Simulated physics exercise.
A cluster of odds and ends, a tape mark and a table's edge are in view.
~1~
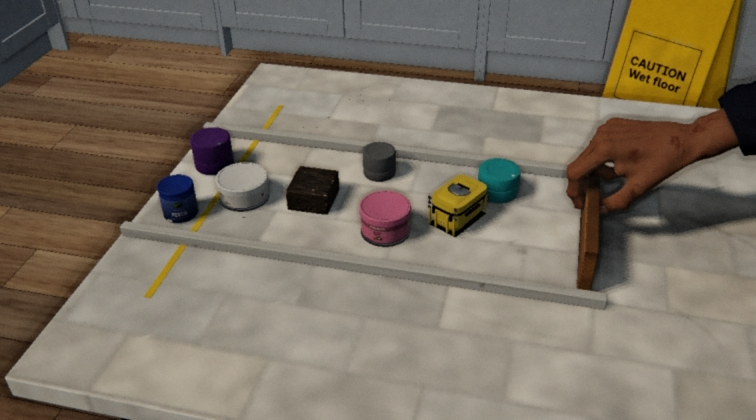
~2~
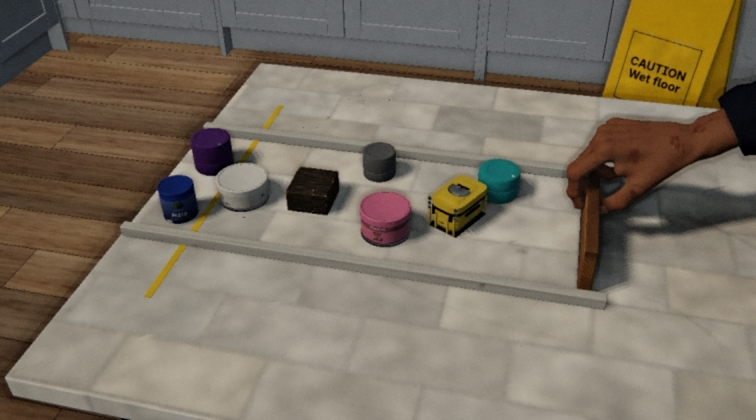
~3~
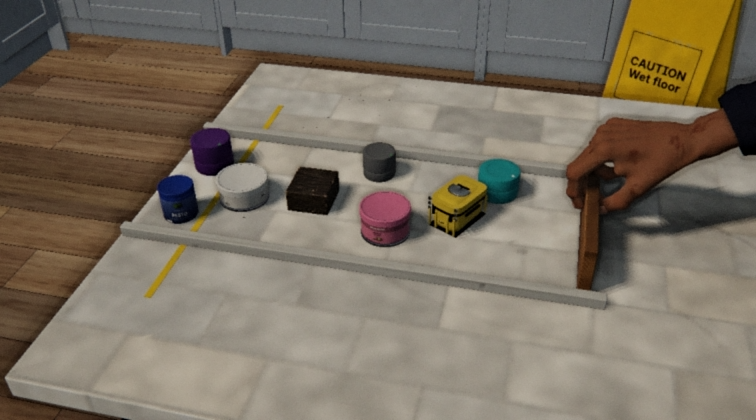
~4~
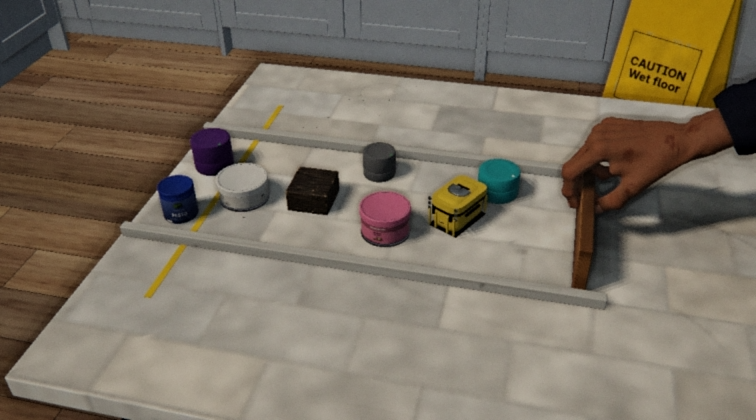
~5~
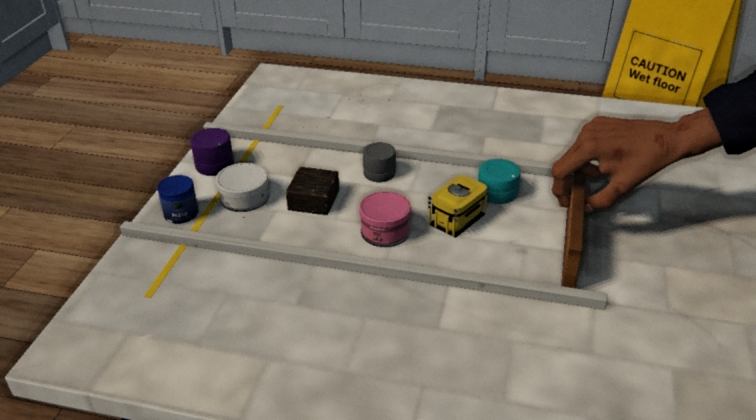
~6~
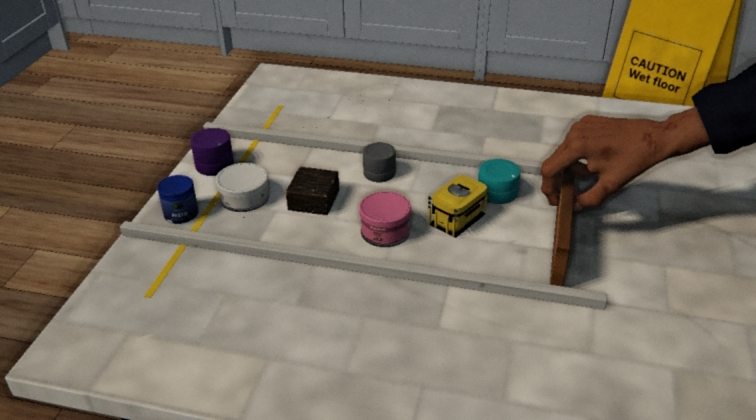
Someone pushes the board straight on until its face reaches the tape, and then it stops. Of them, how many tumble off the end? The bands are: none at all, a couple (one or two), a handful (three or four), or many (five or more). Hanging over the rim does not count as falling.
It is a couple.
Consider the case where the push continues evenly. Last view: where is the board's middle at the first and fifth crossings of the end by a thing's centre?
The middle is at about (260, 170), later at about (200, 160).
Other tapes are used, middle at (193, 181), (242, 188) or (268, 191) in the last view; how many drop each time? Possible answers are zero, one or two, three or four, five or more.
5 or more; one to two; none.
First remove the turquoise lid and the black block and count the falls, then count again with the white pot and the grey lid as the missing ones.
Counts - first: 0; second: 0.
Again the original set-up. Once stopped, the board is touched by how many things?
My count gives 3.
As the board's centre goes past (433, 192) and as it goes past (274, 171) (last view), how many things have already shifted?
The first number is 3, the next one 7.
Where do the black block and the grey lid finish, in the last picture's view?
The black block settles near (173, 173); as for the grey lid, near (214, 133).
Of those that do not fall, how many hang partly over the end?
Result: 3.
Soon after, none off yet; purple lid at rest near (212, 152); blue tub at rest near (178, 199); white pot at rest near (243, 187).
In the end, the number that fall off is one or two; gone, white pot.
